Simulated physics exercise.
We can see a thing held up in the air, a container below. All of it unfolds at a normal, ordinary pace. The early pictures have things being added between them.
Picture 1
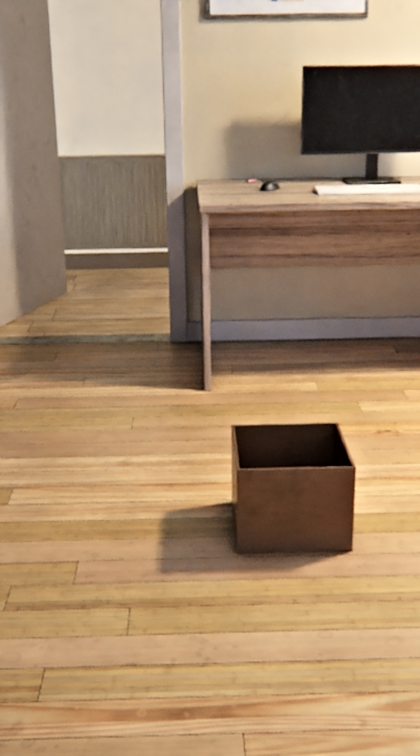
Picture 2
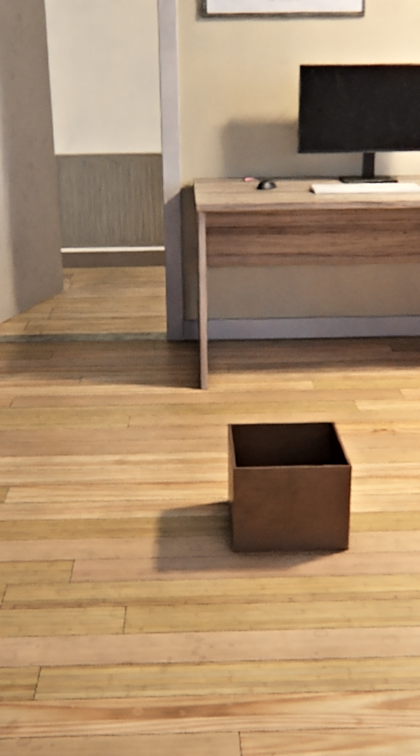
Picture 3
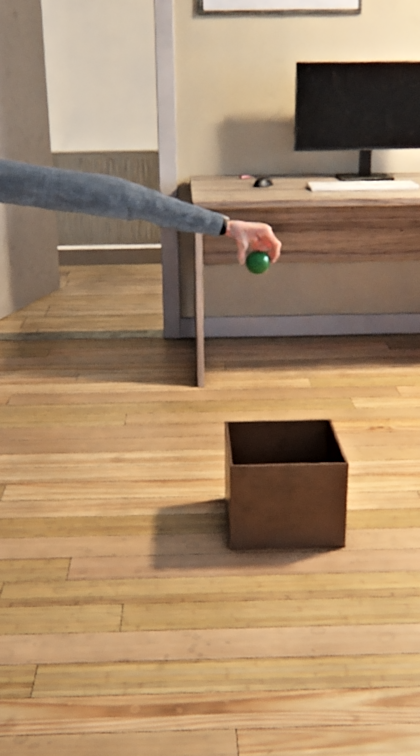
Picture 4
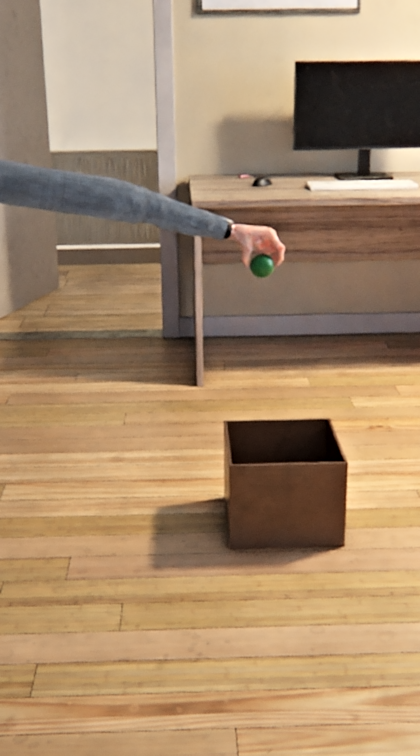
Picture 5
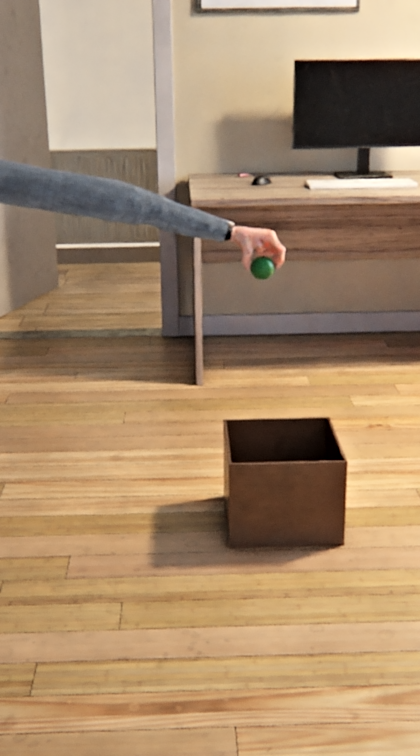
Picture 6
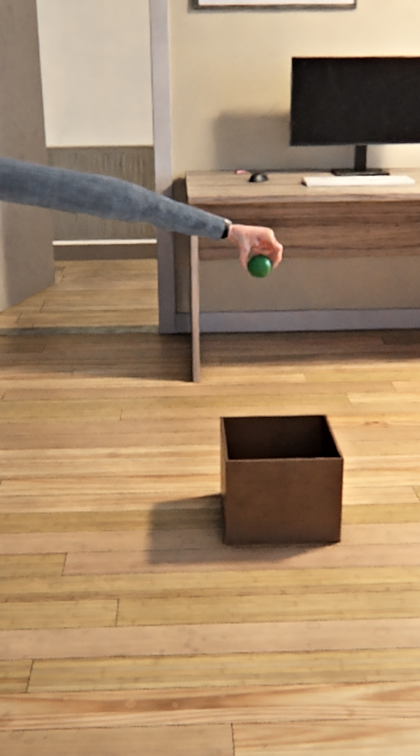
An open brown box sits on a light wooden floor in a room seen from slightly above, with a wooden desk holding a black monitor, white keyboard and dark mouse behind it, and a doorway at left. An arm in a blue-grey sleeve comes in from the left, its hand holding a small green ball above the box. The hand then stays nearly still while the camera drifts very slightly.
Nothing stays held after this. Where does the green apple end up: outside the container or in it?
It drops in.
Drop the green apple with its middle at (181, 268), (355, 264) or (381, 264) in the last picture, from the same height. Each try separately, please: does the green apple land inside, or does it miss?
On the first try it falls outside, on the second it falls outside, on the third it falls outside.
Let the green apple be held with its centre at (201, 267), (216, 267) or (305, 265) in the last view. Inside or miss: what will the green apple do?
Record per trial: Winds up out / winds up out / winds up within.
Then, 0.24 s after the last picture, green apple falling near (259, 339).
Then, 0.44 s after the last picture, green apple down below near (258, 500).
At rest, the green apple drops into the container, near (258, 504).
